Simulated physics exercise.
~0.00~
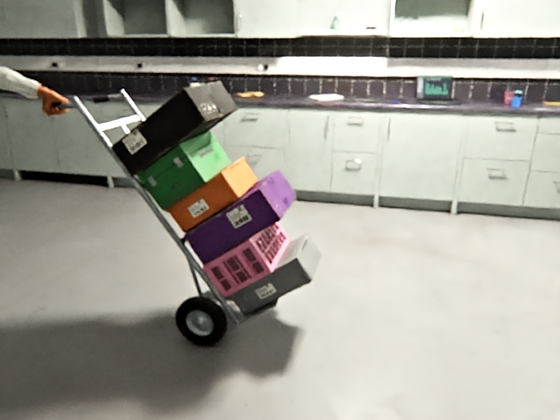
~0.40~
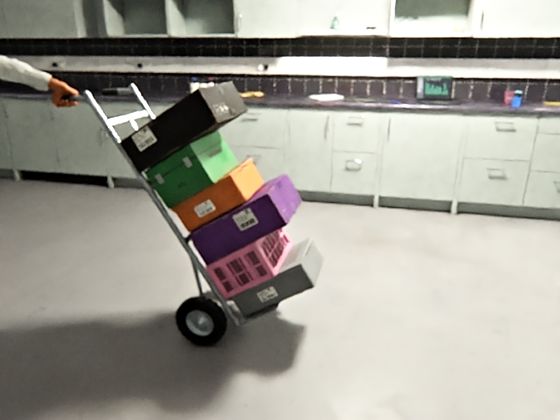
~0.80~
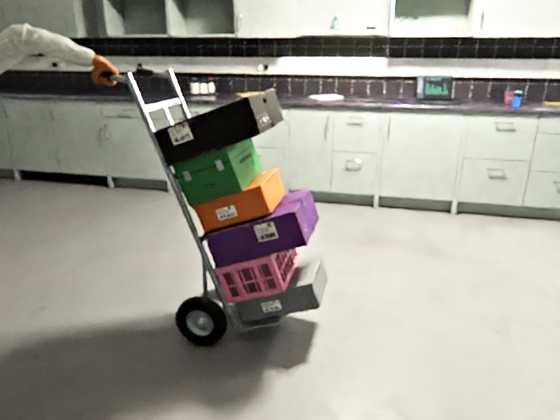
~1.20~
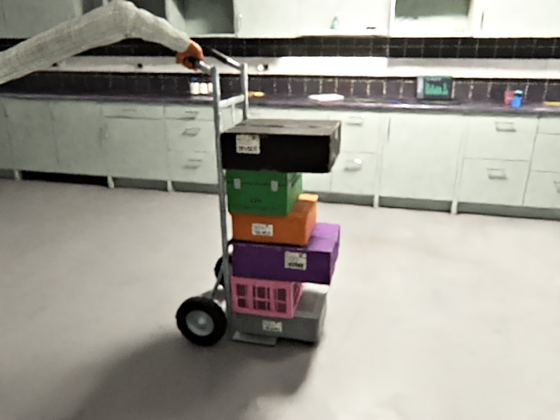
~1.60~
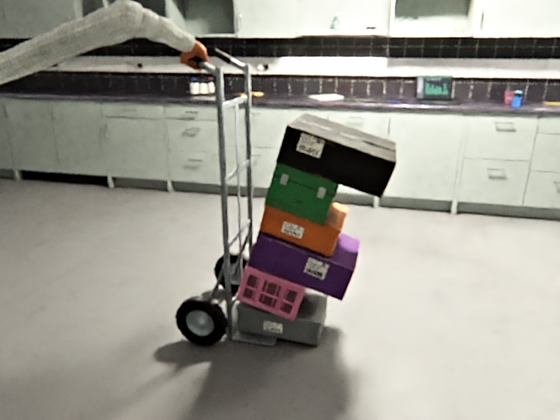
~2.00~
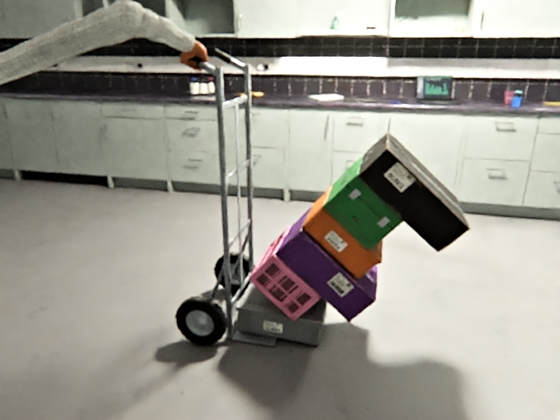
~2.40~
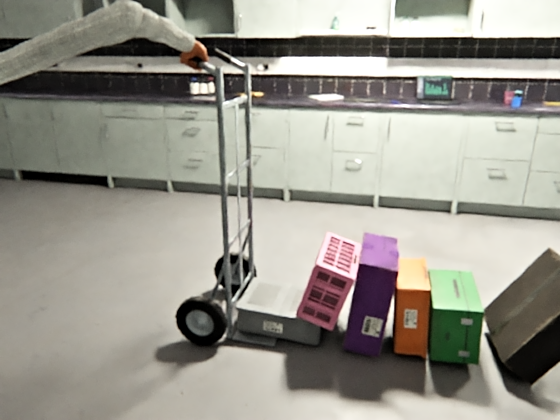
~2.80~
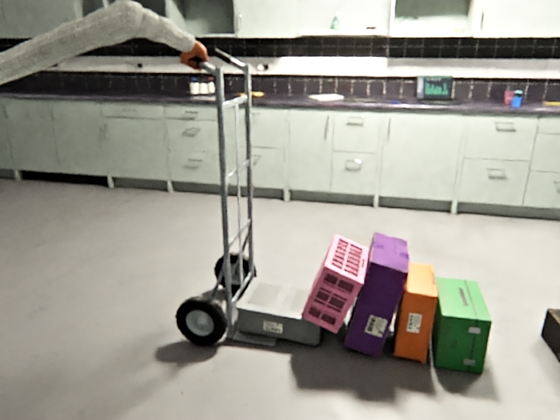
The footage shows a gloved hand swinging a tilted hand truck upright, its untied stack of colourful boxes toppling forward to the right. The black, green, orange and purple boxes land on the floor, the pink crate leans at the truck's base, and the grey one stays in place.
